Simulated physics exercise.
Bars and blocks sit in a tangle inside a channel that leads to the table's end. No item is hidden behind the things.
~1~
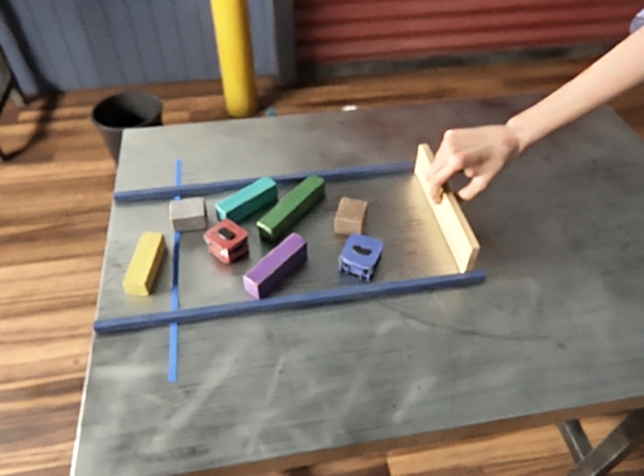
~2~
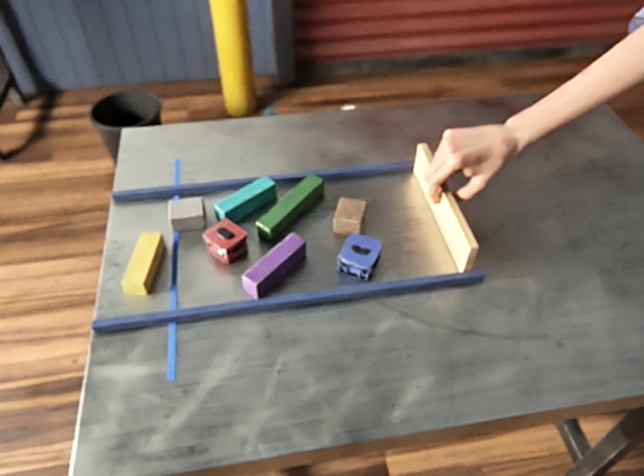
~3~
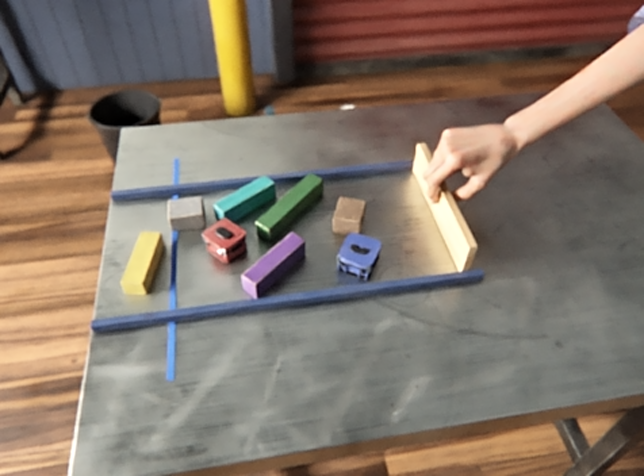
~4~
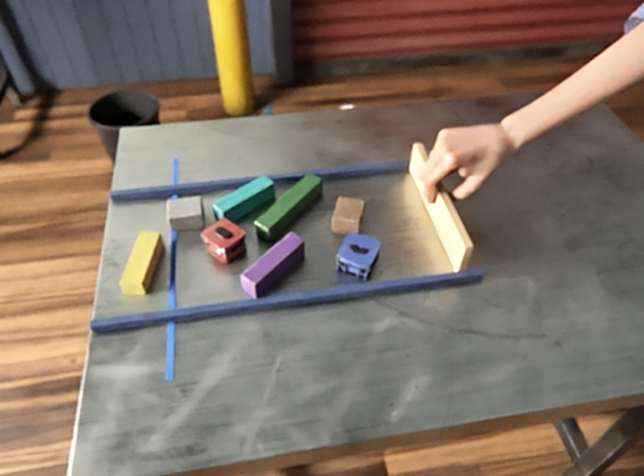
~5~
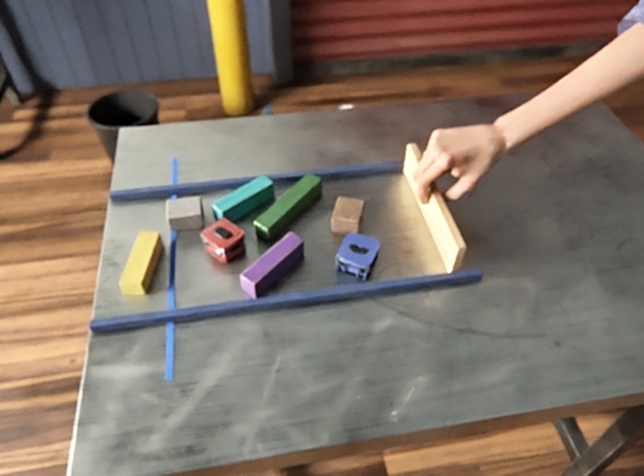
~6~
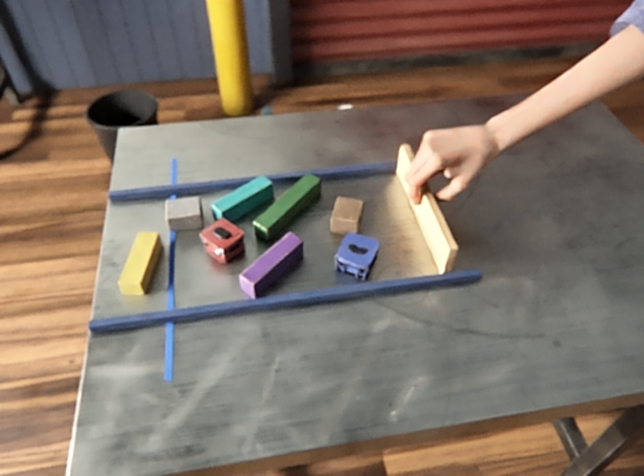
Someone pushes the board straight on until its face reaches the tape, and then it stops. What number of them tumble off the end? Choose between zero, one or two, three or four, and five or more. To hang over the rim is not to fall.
The count is one or two.
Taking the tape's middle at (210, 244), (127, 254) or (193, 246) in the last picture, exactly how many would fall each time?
Down on the floor: 0, 6 and 0.
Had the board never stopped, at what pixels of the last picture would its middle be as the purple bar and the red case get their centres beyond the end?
The middle is at (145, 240) when it's the purple bar, and at (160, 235) when it's the red case.
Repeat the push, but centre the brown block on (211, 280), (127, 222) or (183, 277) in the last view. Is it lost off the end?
Going through them in order, it comes off, then comes off, then comes off.
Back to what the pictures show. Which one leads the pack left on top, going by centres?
Foremost: The grey block.
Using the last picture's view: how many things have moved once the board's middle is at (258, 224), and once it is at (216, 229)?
I count 7 first and 8 after.
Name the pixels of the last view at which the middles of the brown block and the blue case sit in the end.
In the last picture they sit at about (156, 241) and about (150, 295).
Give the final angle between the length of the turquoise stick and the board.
About 30° out of line.
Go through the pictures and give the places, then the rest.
Yellow bar (146, 263); grey block (189, 215); red case (228, 242); board (444, 205); tape (176, 249), in the first frame.
Grey block (188, 215); purple bar (276, 265), in the second frame.
Red case (226, 241); blue case (359, 257), in the third frame.
Yellow bar (143, 262); board (438, 204), in the fourth frame.
Grey block (186, 214); green bar (290, 206), in the fifth frame.
Yellow bar (142, 262); grey block (185, 215); red case (224, 241); board (424, 205); tape (172, 249), in the sixth frame.
A little later, none off yet; yellow bar at rest near (142, 262); grey block at rest near (185, 215); red case at rest near (224, 241).
Next, none off yet; yellow bar at rest near (142, 262); grey block shifted a little near (173, 212); red case shifted about its own width near (191, 256).
When it is over, the number that fall off is one or two; down, yellow bar.
